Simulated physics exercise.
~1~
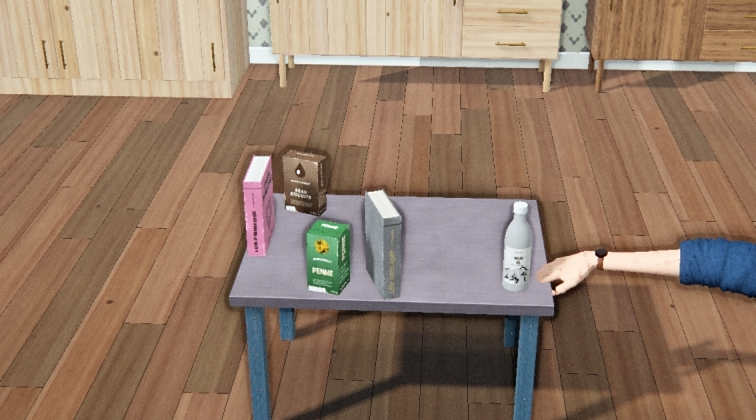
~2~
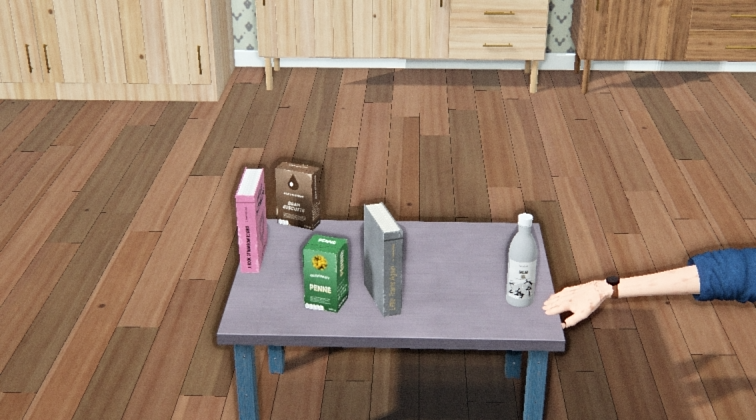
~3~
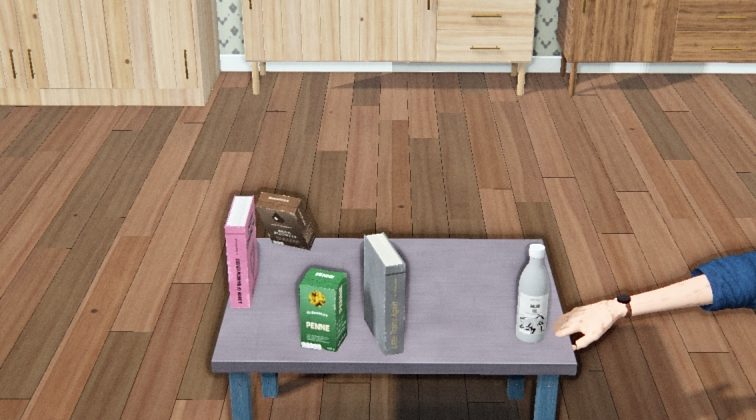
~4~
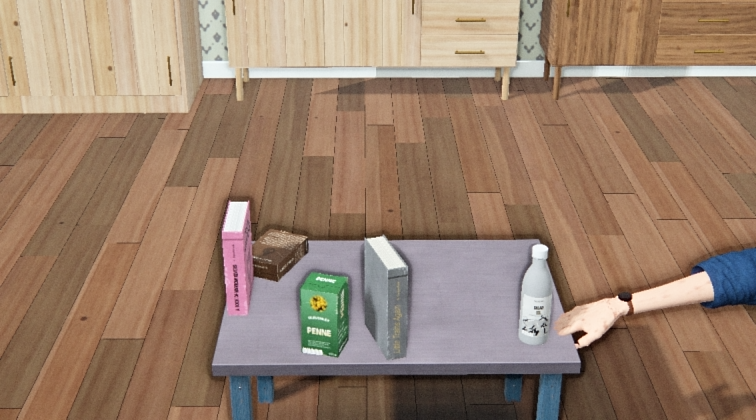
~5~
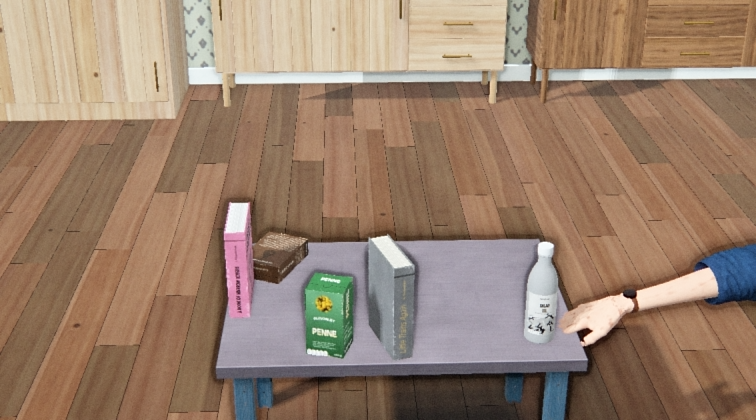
In a room with a wooden plank floor and pale and brown wooden cabinets along the back wall, a small table with a grey top and blue legs is seen from slightly above. A pink book stands at the left, a brown packet behind it, a green carton and a grey book near the middle, and a white bottle at the right, beside a blue-sleeved arm whose hand is at the table's right edge. The table slides towards the viewer, and the brown packet tilts, then topples onto its side. The table stops, with the other four things still upright and the hand still at its edge.
